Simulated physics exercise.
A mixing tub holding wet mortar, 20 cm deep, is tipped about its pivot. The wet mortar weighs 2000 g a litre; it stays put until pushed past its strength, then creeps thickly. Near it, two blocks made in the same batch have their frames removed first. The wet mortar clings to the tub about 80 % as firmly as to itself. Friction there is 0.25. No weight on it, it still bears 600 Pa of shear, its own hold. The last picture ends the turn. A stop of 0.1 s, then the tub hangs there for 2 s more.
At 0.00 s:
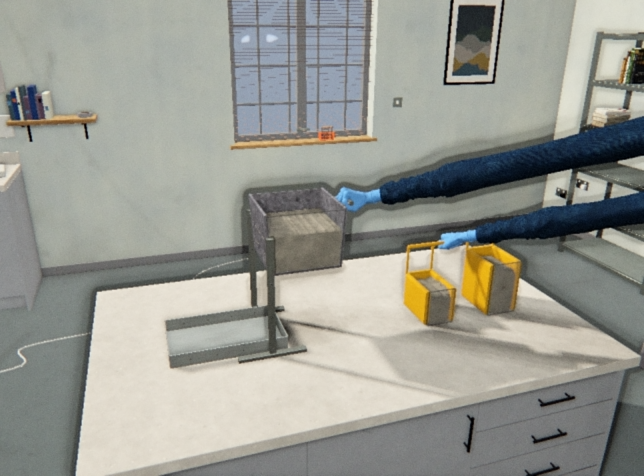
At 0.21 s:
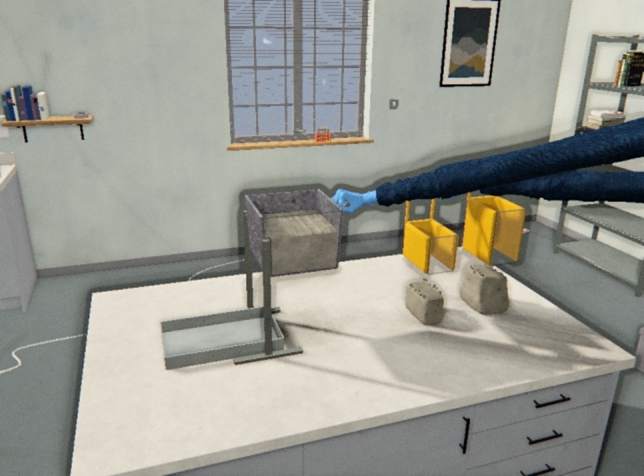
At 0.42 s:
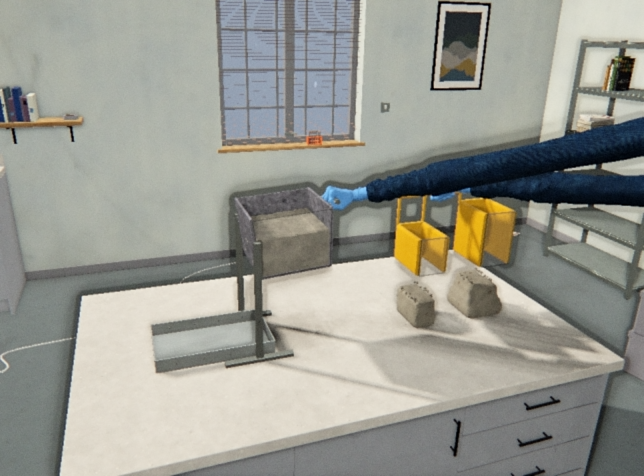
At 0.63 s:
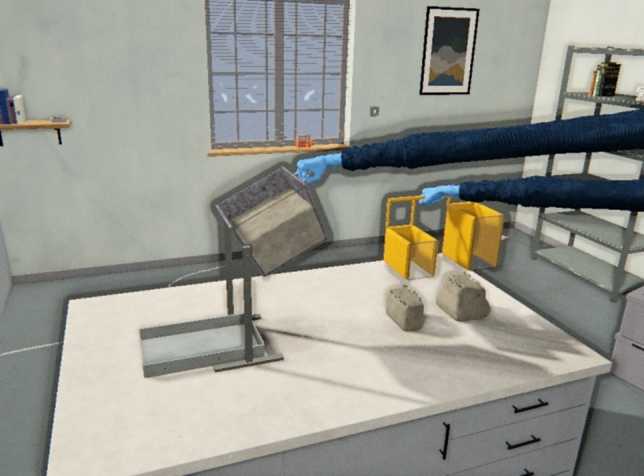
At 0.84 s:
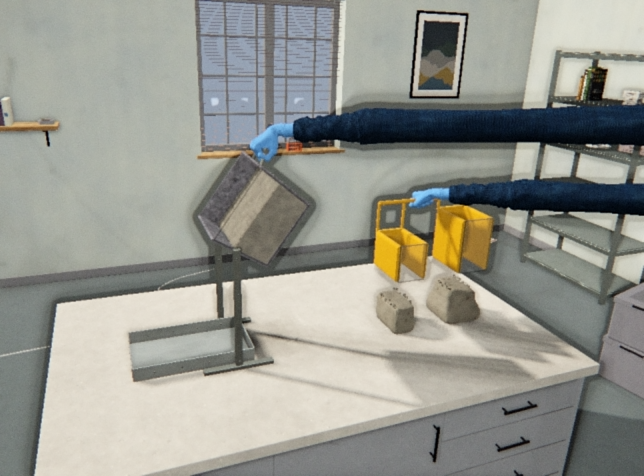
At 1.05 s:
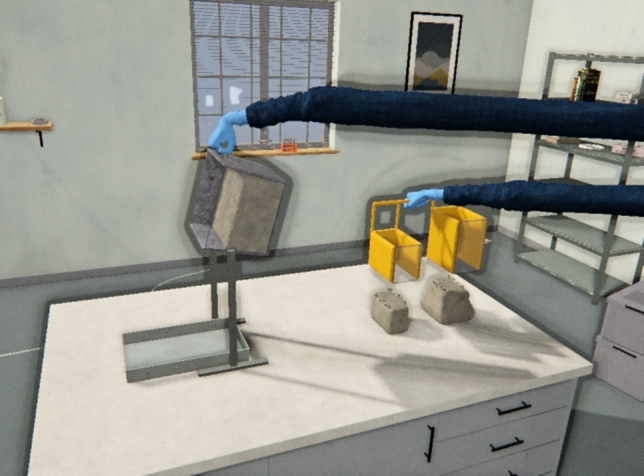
Two gloved hands lift yellow moulds off two grey blocks, then one steeply tilts a tub.
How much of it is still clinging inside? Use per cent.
About 100 %.
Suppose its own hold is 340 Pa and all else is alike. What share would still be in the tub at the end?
About 75 per cent.
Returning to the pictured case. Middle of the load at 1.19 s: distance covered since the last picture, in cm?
Around 2 centimetres.
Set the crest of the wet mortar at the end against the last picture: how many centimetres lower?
The top ends up some 6 cm below its level in the last picture.
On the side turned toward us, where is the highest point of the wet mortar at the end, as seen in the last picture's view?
On the near face, the top ends up close to (228, 197).
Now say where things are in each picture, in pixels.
The first picture shows handle-side rim at (345, 209), tilt 0 degrees; top of the wet mortar at (341, 230); blocks stand 12 cm, 18 cm (left to right).
The second picture shows handle-side rim at (341, 210), tilt 0 degrees; top of the wet mortar at (337, 231); blocks stand 11 cm, 15 cm (left to right).
The third picture shows handle-side rim at (331, 208), tilt 4 degrees; top of the wet mortar at (326, 230); blocks stand 11 cm, 14 cm (left to right).
The fourth picture shows handle-side rim at (304, 186), tilt 27 degrees; top of the wet mortar at (312, 207); blocks stand 11 cm, 14 cm (left to right).
The fifth picture shows handle-side rim at (261, 169), tilt 54 degrees; top of the wet mortar at (280, 186); blocks stand 11 cm, 14 cm (left to right).
The sixth picture shows handle-side rim at (224, 167), tilt 75 degrees; top of the wet mortar at (245, 178); blocks stand 11 cm, 14 cm (left to right).
After 1.19 s, the tub is at 75 degrees and holds 100 %.
After 1.36 s, the tub is at 75 degrees and holds 100 %.
After 1.53 s, the tub is at 75 degrees and holds 100 %.
After 1.70 s, the tub is at 75 degrees and holds 100 %.
After 3.05 s, at the end, the tub is at 75 degrees and holds 100 %.
